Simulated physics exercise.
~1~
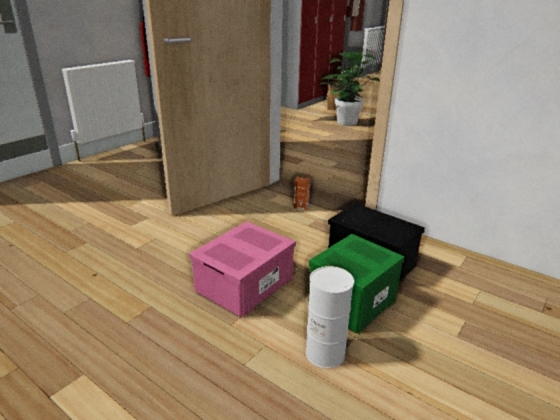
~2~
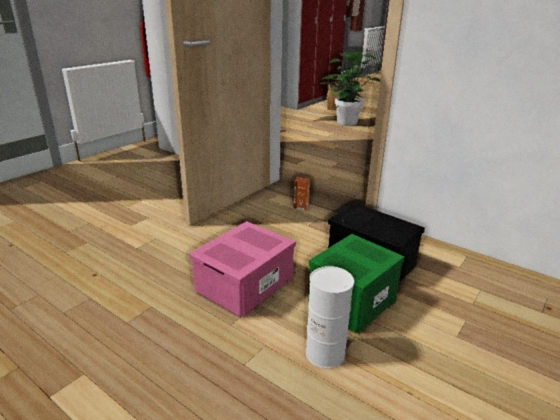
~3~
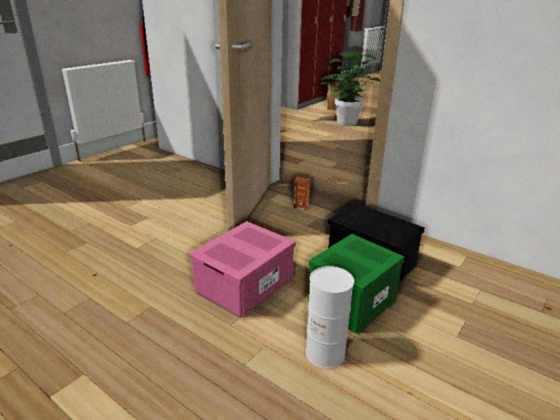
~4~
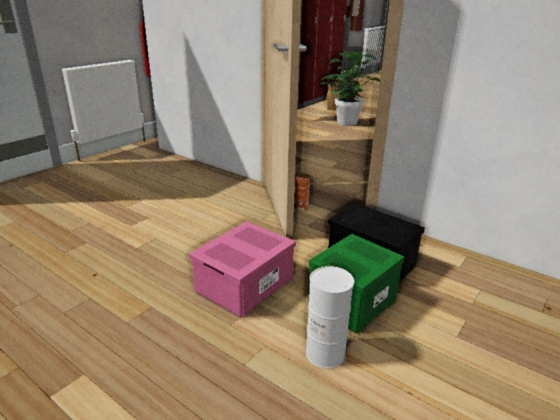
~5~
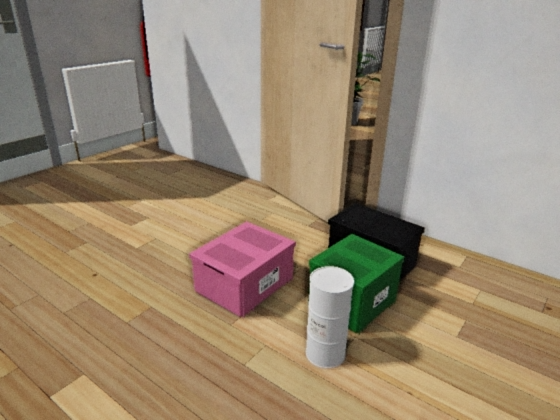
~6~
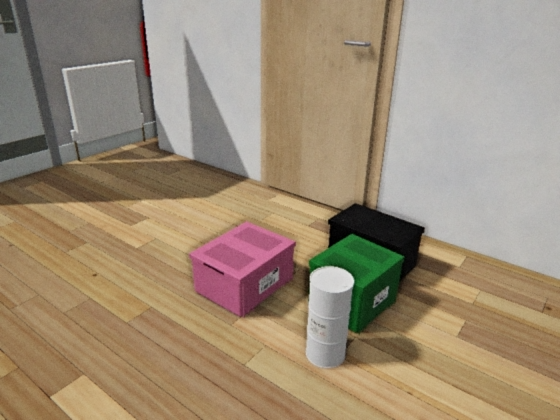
A pale wooden door stands wide open in a room with a plank floor, seen from a fixed, slightly raised viewpoint. A pink tote sits near the middle, with a green tote, a black tote and a white canister to its right, while a small orange carton stands upright in the doorway before a potted plant and red lockers. The door swings steadily to the right, narrowing the view through the opening and then hiding the carton. It passes behind the totes and closes fully in its frame, with the totes and canister unmoved and the carton out of sight.
